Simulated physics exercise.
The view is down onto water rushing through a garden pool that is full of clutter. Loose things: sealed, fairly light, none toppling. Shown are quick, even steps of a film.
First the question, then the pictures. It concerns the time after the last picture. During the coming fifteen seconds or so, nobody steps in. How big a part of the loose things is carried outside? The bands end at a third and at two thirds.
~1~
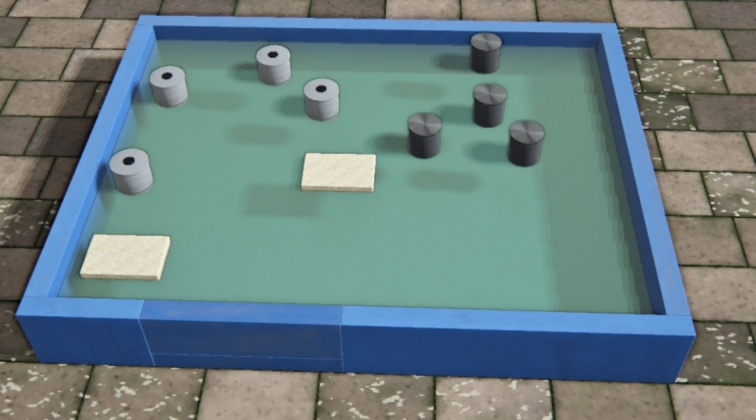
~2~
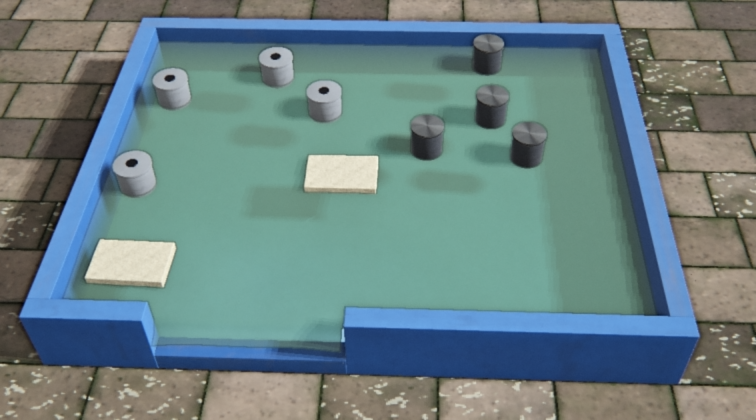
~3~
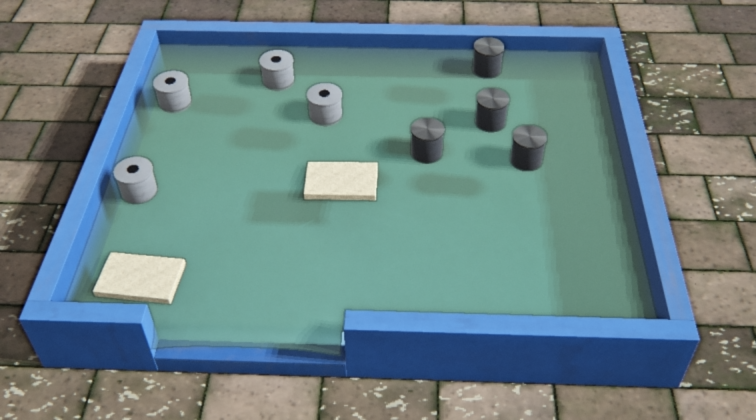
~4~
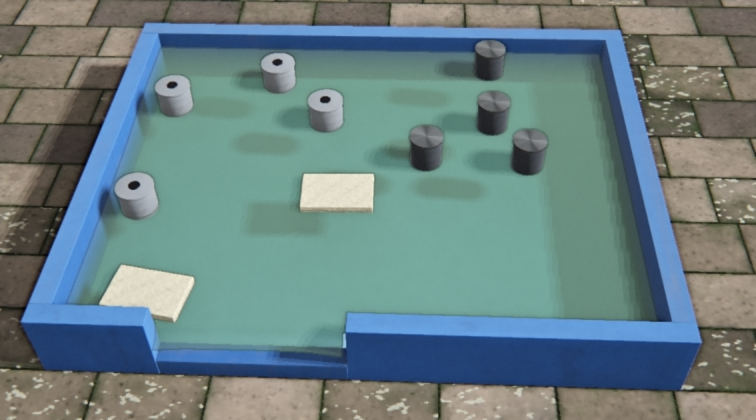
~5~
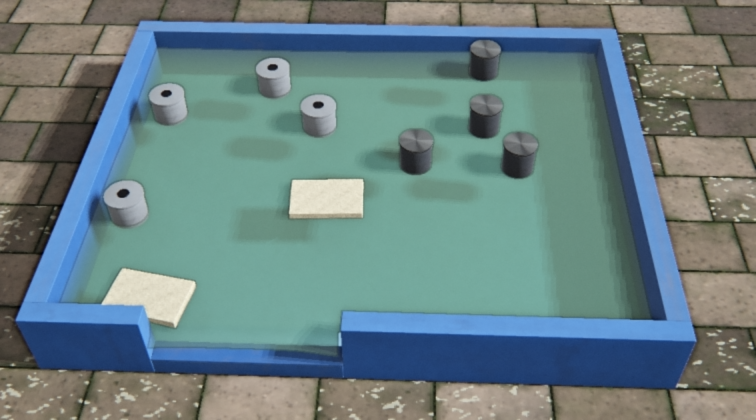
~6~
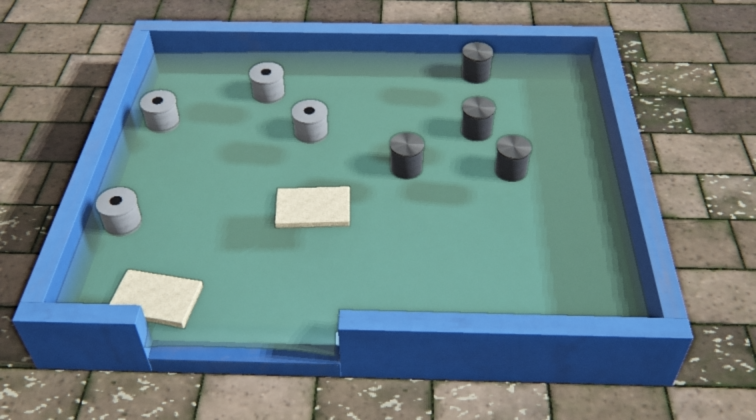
Middle band.
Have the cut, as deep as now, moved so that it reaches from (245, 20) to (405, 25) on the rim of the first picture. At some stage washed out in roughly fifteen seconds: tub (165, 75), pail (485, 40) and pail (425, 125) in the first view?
Lost, lost and lost.
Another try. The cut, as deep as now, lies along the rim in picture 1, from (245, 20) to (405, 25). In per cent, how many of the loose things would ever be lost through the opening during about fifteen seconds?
Close to 70 percent.
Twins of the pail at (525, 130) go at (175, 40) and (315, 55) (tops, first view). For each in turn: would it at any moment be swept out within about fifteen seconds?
Remains, remains.
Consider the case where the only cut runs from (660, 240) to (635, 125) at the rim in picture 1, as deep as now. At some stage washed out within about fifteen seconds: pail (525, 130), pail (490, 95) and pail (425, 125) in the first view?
First one exits, second exits, third exits.
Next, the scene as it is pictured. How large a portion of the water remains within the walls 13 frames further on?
68 %.
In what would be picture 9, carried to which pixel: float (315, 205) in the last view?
Around (290, 231).
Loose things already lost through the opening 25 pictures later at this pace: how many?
3.
A moment on, 1 of 10 are out; 9 afloat.
Next, 2 of 10 are out; 8 afloat.
Later, 3 of 10 are out; 7 afloat.
In the end, 4 of 10 are out; 6 afloat.
